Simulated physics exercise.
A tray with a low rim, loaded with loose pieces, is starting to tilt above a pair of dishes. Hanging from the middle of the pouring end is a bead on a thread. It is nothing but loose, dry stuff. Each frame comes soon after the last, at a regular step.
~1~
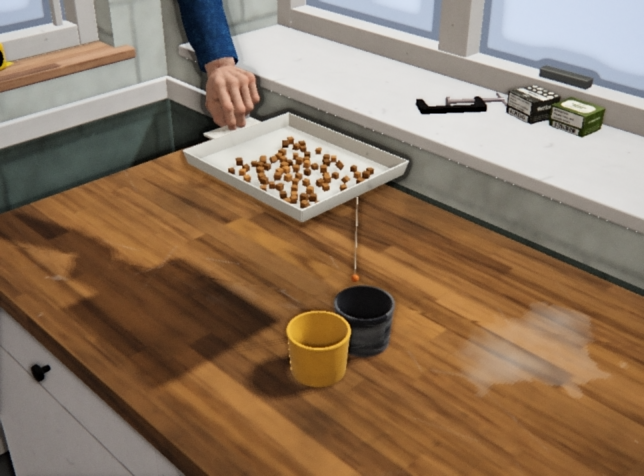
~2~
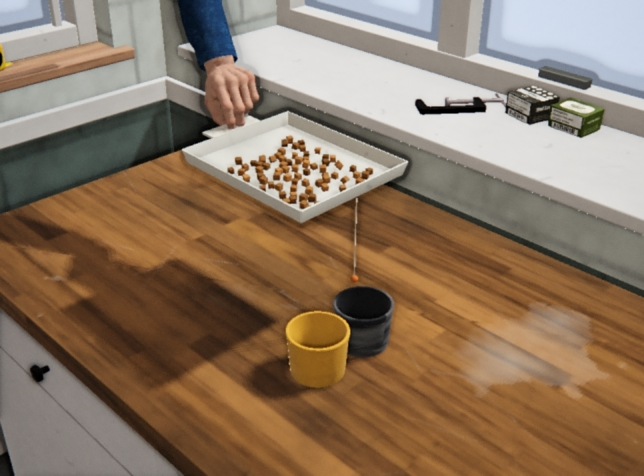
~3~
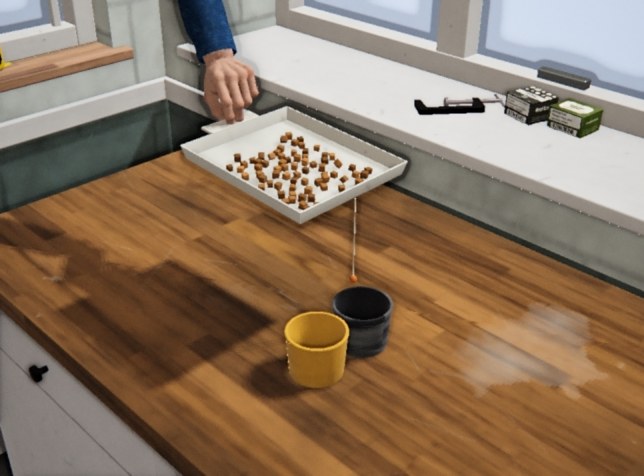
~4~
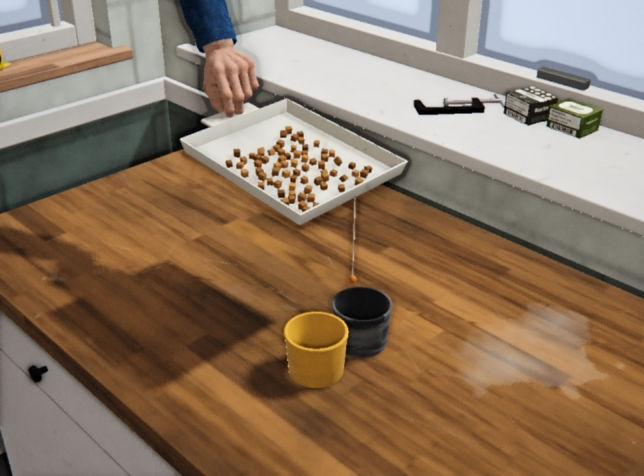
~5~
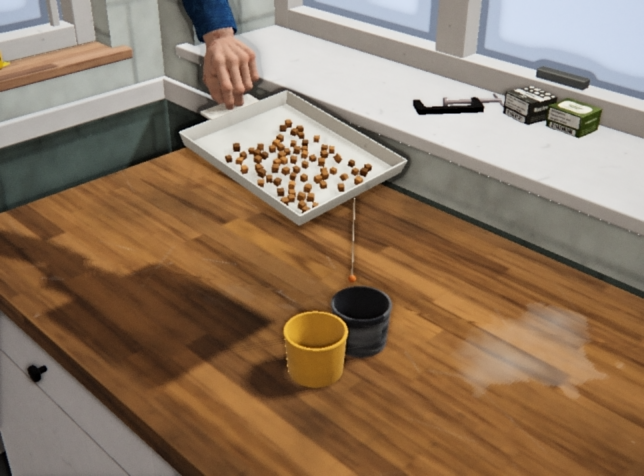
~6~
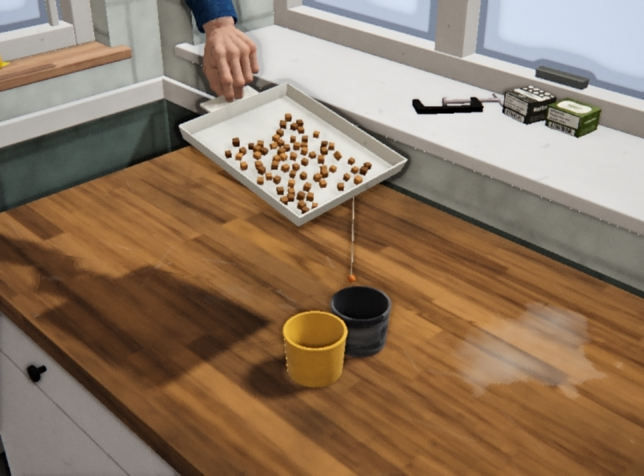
A kitchen corner with a wooden worktop below a white windowsill is seen from above at an angle. A hand in a blue sleeve holds a white tray of loose brown cubes above a yellow dish and a dark one behind it to the right, an orange bead hanging on a thread. The hand slowly raises the tray's far side, tilting it slightly towards the viewer, while the cubes barely shift.
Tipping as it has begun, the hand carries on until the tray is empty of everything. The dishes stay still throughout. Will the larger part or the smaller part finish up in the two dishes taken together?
The larger part does.
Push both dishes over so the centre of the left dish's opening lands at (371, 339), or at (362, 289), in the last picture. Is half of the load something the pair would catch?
First shift, a minority share; second shift, a minority share.
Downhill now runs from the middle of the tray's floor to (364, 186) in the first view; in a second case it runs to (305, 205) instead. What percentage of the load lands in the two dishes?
You'd see roughly 10 per cent the first time and 40 per cent the second.
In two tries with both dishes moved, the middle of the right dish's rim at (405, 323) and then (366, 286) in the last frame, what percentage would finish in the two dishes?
Roughly 10% the first time and 30% the second time.
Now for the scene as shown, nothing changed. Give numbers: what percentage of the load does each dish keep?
Left 50 per cent, right 30 per cent.
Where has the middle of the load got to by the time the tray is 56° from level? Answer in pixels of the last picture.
Check around (322, 190) in the last picture.
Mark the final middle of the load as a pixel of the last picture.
Somewhere around (329, 362) in the last picture.
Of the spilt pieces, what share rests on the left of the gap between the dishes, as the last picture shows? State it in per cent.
About 10 percent of the spill.
Soon after the last picture, tray tipped steeply; all on the tray.
A little later, tray tipped right over; nearly all on the tray; a stray few in the left dish.
Later still, tray tipped past a quarter turn; about half in the left dish; about a quarter in the right dish; about a quarter outside both.
At rest, tray tipped past a quarter turn; about half in the left dish; about a quarter in the right dish; about a quarter outside both.
